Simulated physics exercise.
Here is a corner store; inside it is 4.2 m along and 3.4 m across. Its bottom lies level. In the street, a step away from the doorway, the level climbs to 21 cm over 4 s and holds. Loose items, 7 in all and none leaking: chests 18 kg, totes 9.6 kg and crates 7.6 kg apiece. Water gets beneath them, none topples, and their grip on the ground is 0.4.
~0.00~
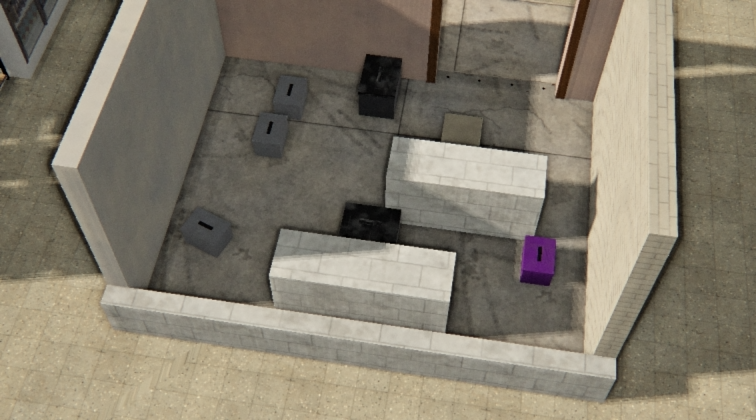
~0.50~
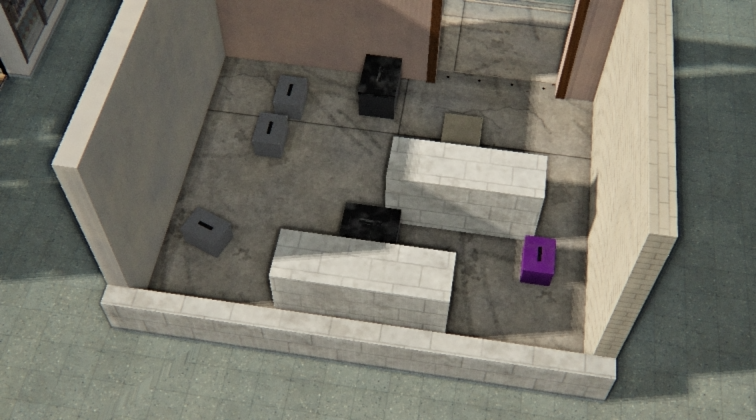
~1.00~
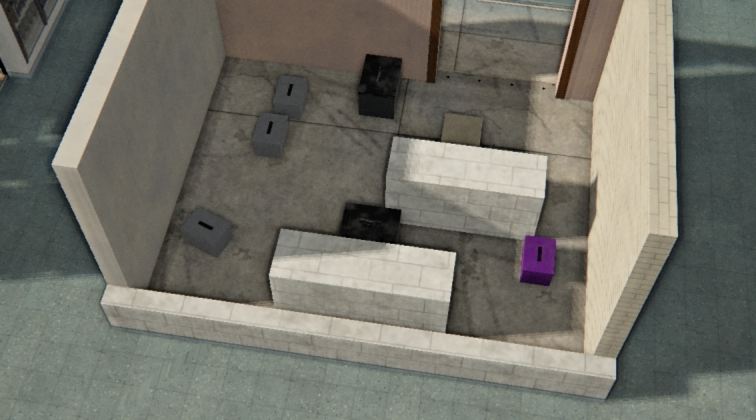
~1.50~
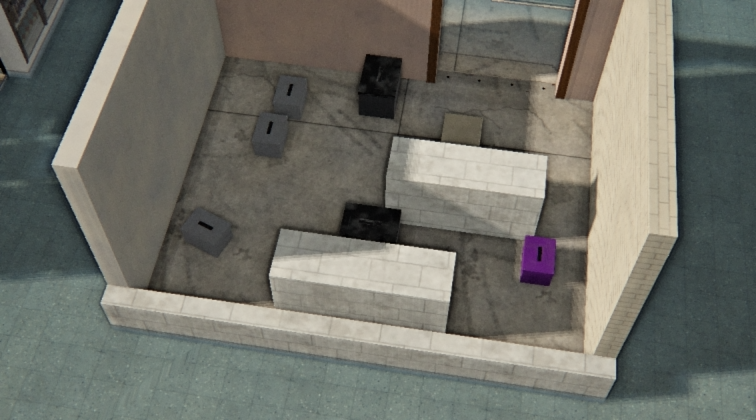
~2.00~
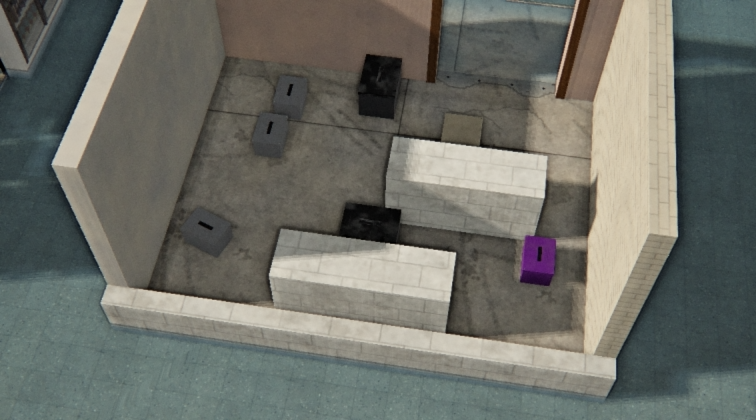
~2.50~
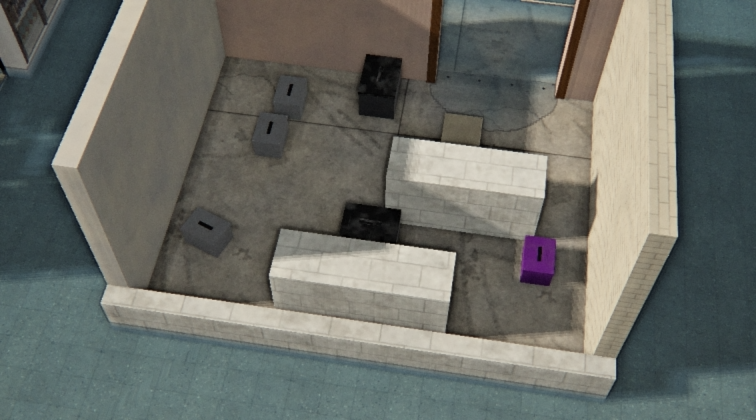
A small walled store with an open doorway at the back is seen from high above its low front wall. Two long white blocks stand inside, with three grey totes on the left, two black boxes near the middle, a tan box behind the rear block and a purple tote at right. Bluish water spreads over the paving outside and slips just through the doorway, while the objects and camera stay still.
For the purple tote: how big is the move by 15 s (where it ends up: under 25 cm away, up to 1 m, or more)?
The purple tote slides a little.
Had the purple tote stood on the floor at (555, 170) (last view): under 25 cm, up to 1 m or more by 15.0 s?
It ends far away.
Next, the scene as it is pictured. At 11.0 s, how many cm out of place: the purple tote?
About 60 cm.
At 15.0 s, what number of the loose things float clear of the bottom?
At that moment 7.
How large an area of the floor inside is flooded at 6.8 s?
About 11.0 m2.
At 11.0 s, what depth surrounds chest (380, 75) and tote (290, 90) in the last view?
Roughly 10 and 11 cm.
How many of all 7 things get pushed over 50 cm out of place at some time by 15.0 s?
7 of them.
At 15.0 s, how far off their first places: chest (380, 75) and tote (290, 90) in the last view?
In turn: 120 cm, 120 cm.
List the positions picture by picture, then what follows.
In the first frame, the purple tote at (540, 254), on the bottom; 0.0 m2 under water; 0 of 7 have shifted.
In the second frame, the purple tote at (540, 254) rests on the ground; water covers 0.0 m2; 0 of 7 have shifted.
In the third frame, the purple tote at (540, 254), on the bottom; 0.0 m2 under water; 0 of 7 have shifted.
In the fourth frame, the purple tote at (540, 254), on the bottom; water covers 0.0 m2; 0 of 7 have shifted.
In the fifth frame, the purple tote at (540, 254) rests on the ground; water covers 0.0 m2; 0 of 7 have shifted.
In the sixth frame, the purple tote at (540, 254) rests on the ground; water covers 0.6 m2; 0 of 7 have shifted.
After 3.5 s the purple tote is near (540, 254), 0.0 m from its start, aground; 0 afloat.
After 6.8 s the purple tote is near (527, 258), 0.1 m from its start, aground; 1 afloat.
After 11.0 s the purple tote is near (502, 293), 0.6 m from its start, afloat; 7 afloat.
After 15.0 s the purple tote is near (495, 305), 0.7 m from its start, afloat; 7 afloat.
